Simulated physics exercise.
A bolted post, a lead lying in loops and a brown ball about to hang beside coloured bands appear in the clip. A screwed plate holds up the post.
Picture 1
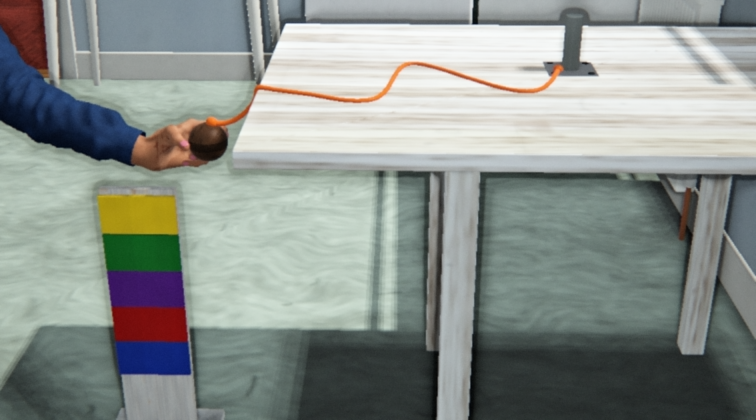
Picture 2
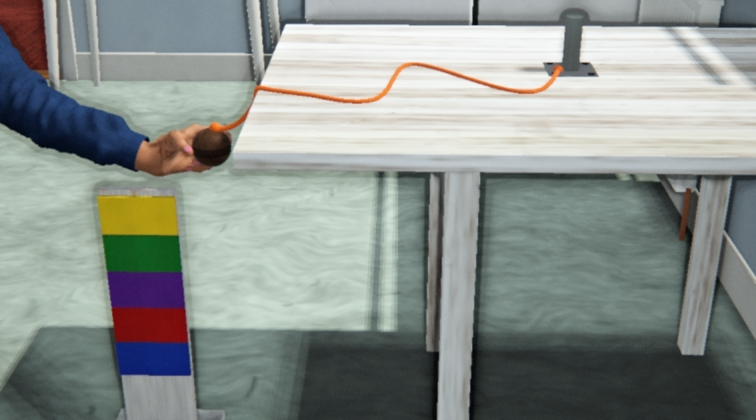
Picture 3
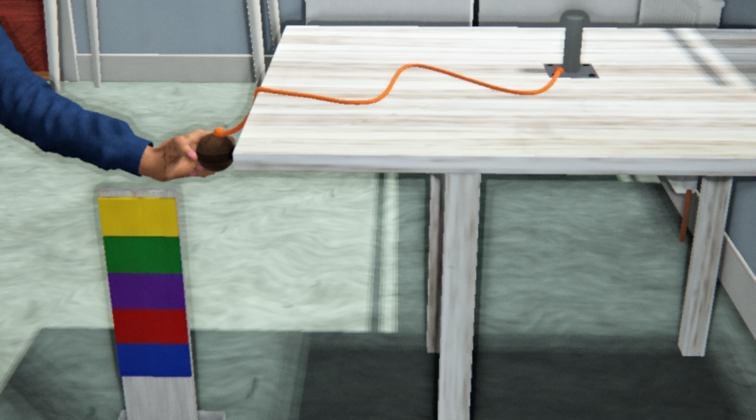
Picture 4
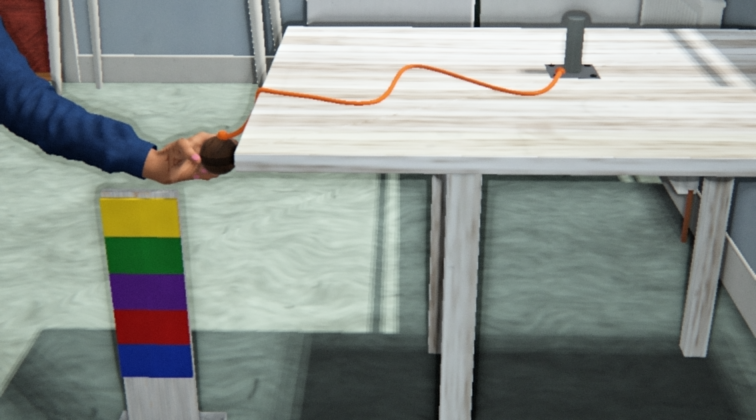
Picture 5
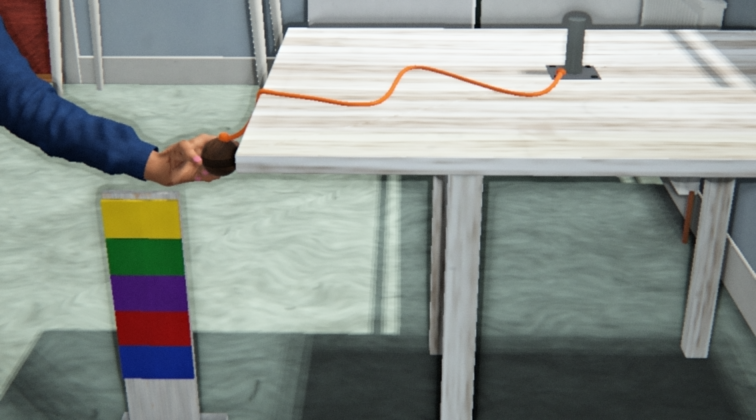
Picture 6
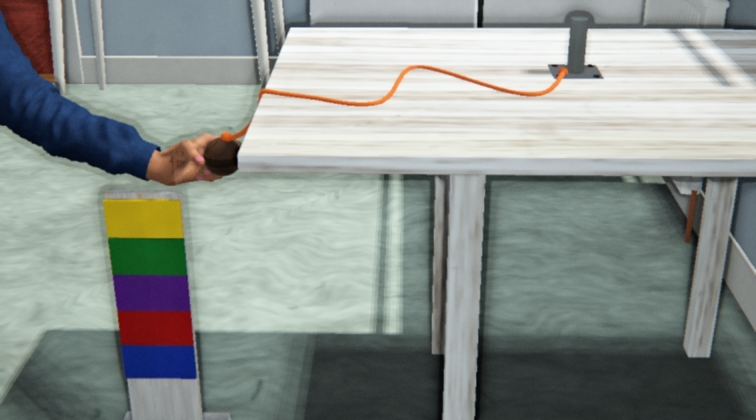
In a room with a pale wooden table, a hand in a blue sleeve holds a brown ball beside the table's left edge, above a board of coloured bands. An orange cord winds from it across the tabletop to a dark post. The hand lowers the ball slightly, then stays almost still.
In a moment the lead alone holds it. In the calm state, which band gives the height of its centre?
The red band gives it.
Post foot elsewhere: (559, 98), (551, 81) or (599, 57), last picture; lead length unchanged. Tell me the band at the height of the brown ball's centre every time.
The first case gives blue, the second blue and the third purple.
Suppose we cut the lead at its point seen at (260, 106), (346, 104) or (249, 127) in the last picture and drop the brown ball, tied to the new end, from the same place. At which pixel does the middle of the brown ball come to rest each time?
I'd expect it near (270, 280) on the first try, near (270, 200) on the second and near (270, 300) on the third.
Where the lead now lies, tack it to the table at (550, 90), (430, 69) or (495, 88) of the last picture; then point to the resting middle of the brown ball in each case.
Readings in order - (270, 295), (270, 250), (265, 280).
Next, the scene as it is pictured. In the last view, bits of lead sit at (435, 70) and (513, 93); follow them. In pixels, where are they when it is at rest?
About (354, 81), and the other about (457, 76).
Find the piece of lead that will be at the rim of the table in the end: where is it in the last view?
Near pixel (396, 86).
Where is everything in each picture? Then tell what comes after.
The first picture shows brown ball (208, 142); yellow (138, 216); green (142, 254); purple (146, 290); red (149, 326); blue (153, 359).
The second picture shows brown ball (212, 147); lead through (549, 84) (475, 81) (403, 67) (381, 96) (293, 93).
The third picture shows brown ball (216, 152).
The fourth picture shows brown ball (219, 155); lead through (551, 86) (476, 83) (405, 69) (383, 98) (295, 95).
The fifth picture shows brown ball (221, 157).
The sixth picture shows brown ball (223, 157); lead through (554, 87) (479, 83) (408, 70) (386, 98) (298, 96).
Soon after, ball near (291, 324); level with red.
After that, ball near (260, 327); level with red.
In the end, ball near (279, 324); level with red. Its middle rests at the red band.
